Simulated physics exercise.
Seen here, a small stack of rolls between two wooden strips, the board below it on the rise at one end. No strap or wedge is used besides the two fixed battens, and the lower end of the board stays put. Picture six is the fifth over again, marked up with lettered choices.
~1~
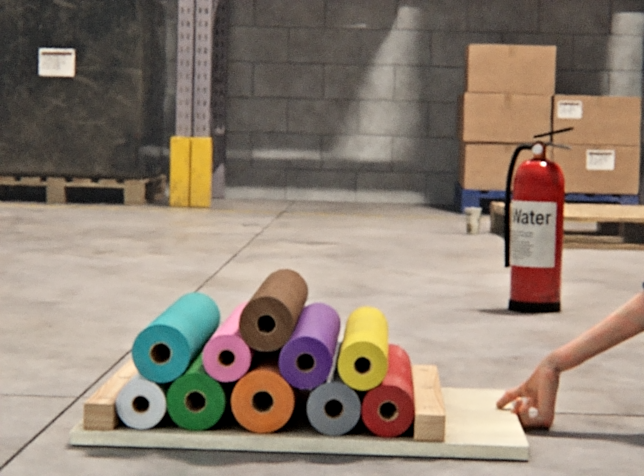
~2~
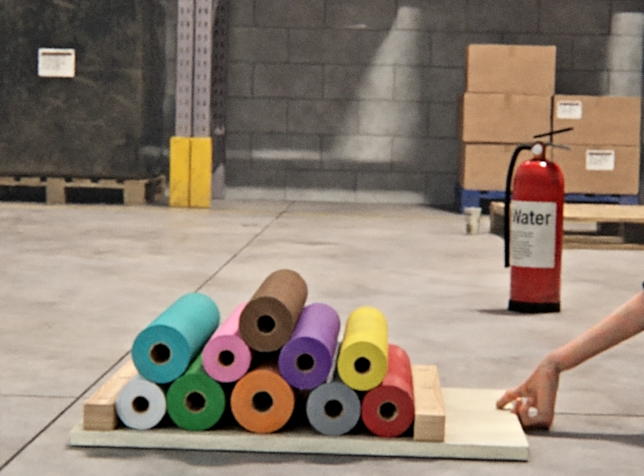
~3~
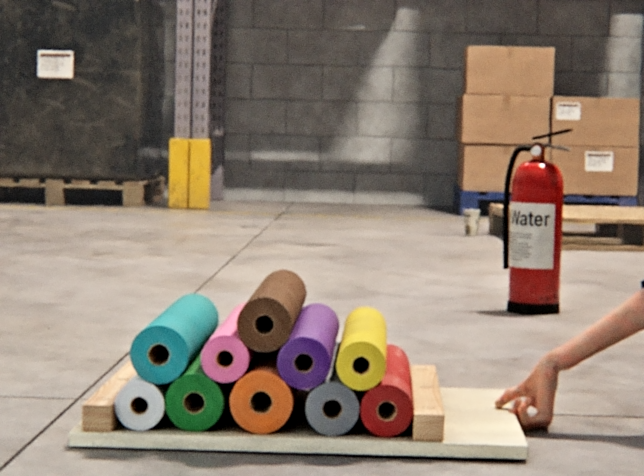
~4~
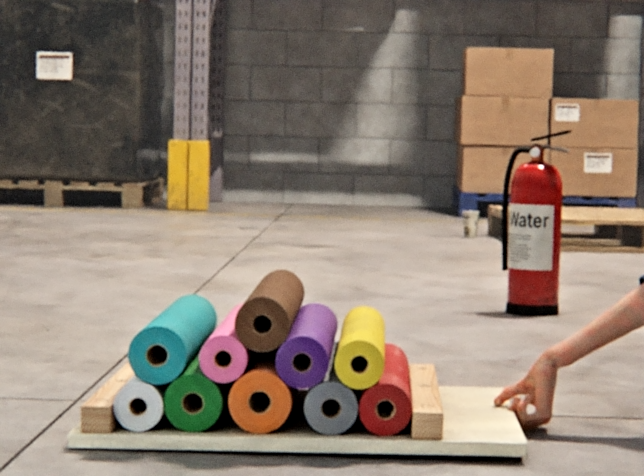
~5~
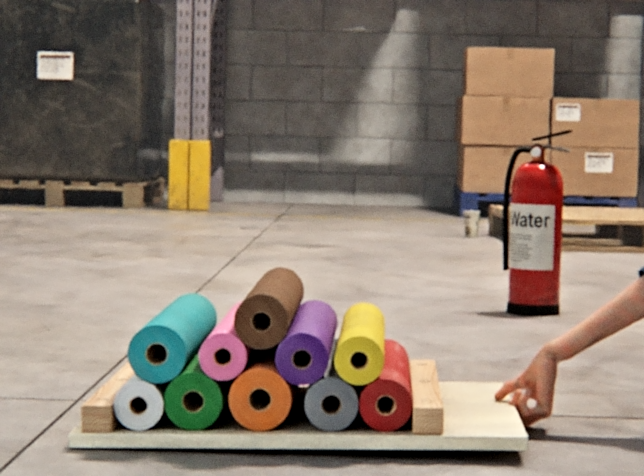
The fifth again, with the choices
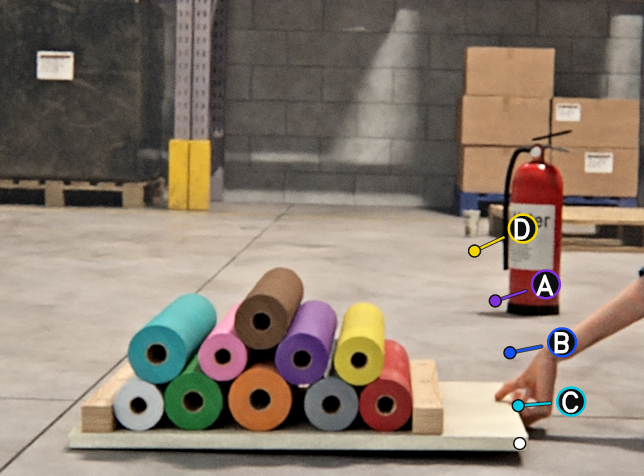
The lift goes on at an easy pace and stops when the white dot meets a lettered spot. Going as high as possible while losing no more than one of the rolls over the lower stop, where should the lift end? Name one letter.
The answer is mark A.
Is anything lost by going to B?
No, at B.
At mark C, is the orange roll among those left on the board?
The orange roll: Yes.
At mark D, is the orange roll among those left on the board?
Yes.
On the marked copy, A at (495, 301); B at (510, 353); C at (518, 406); D at (475, 251); the white dot at (520, 444).
Following A. Soon after the start, board at 14°.
Later, board at 20°.
In the end, board at 20°, one over the low batten (turquoise).
As for the rest, B none over the low batten; C none over the low batten; D three over the low batten (pink, turquoise, brown).
